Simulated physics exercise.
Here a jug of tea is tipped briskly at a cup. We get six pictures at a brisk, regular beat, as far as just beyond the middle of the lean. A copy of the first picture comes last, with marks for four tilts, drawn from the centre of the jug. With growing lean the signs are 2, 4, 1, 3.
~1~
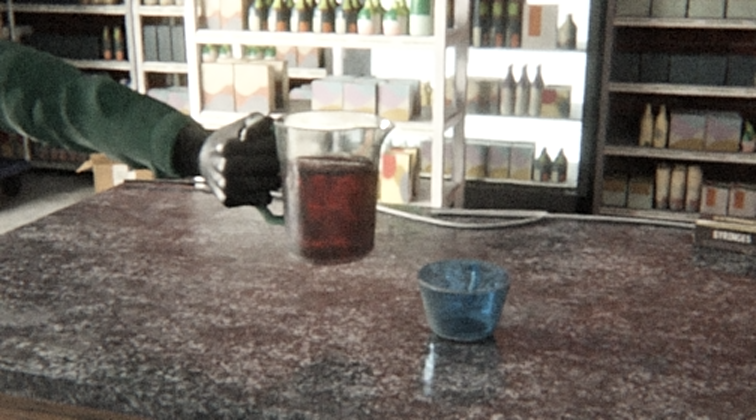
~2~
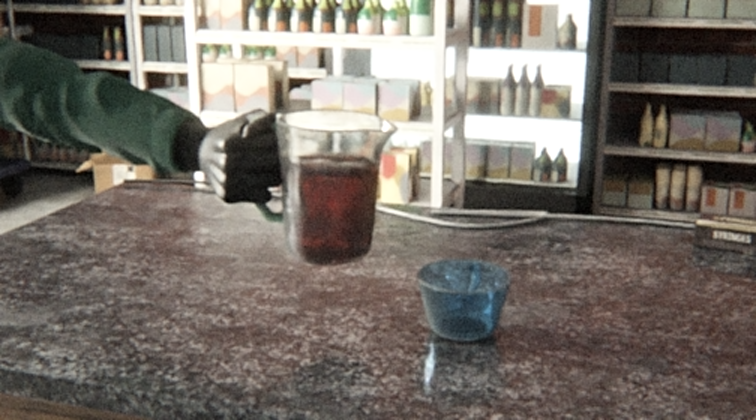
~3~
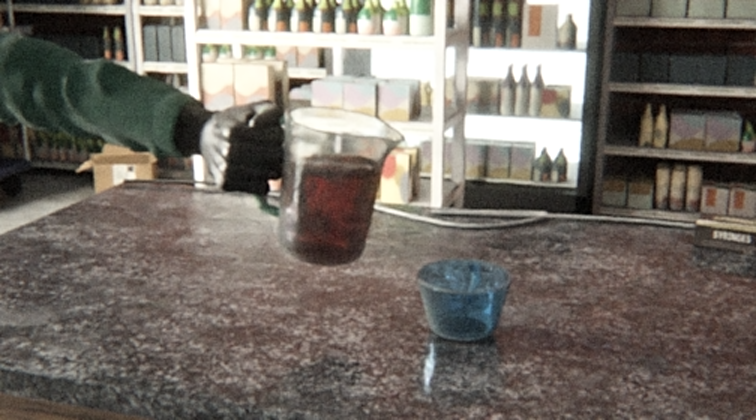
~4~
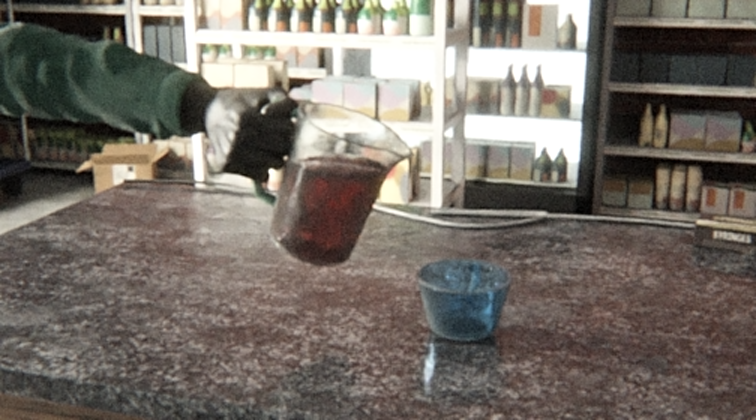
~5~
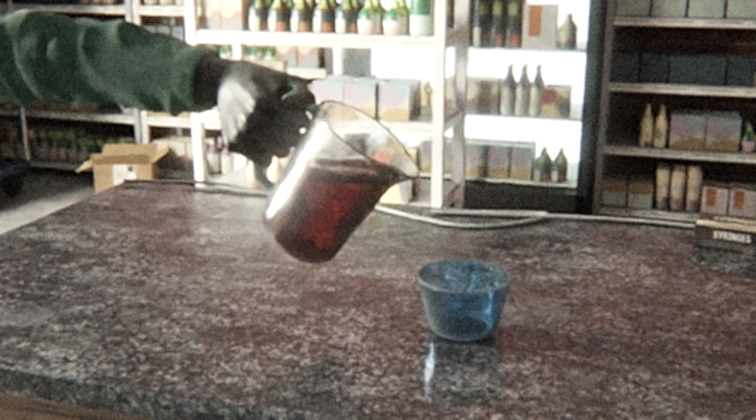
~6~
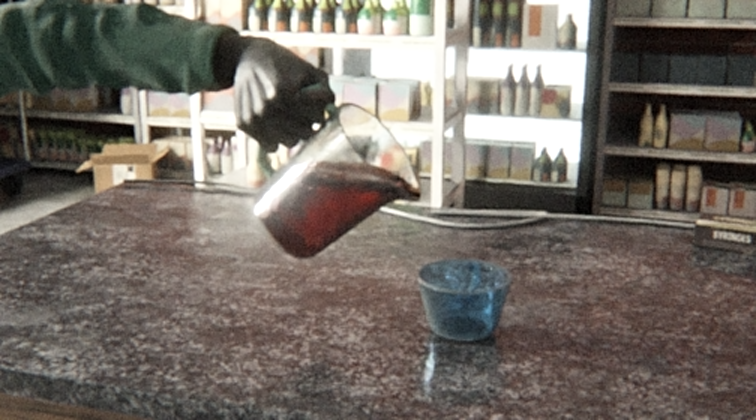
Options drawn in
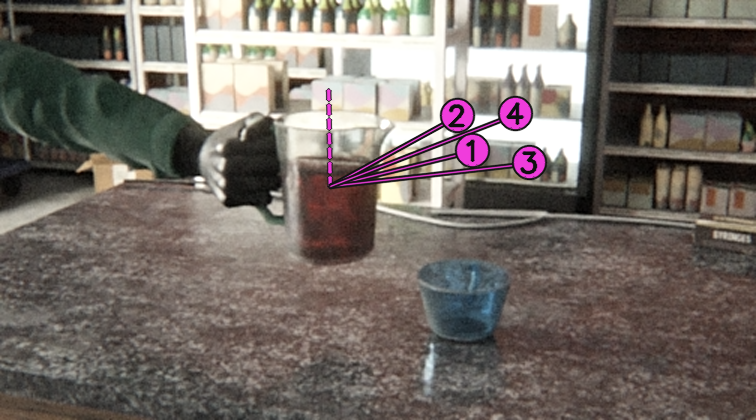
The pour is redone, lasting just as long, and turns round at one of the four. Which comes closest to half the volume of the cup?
Choose 2.
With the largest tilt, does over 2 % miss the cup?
Yes, it does.
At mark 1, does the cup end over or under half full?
Over.
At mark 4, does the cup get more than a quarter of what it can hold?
Yes, clearly.
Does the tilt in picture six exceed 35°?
Yes, it does.
On the marked copy, 1 at (456, 155); 2 at (443, 124); 3 at (512, 165); 4 at (500, 120).
Choosing 1, the cup ends with about 89 % of what it can hold; 15 % of the tea is spilt.
Choosing 2, the cup ends with about 51 % of what it can hold.
Choosing 3, the cup ends with about 95 % of what it can hold; 26 % of the tea is spilt.
Choosing 4, the cup ends with about 72 % of what it can hold; 7 % of the tea is spilt.
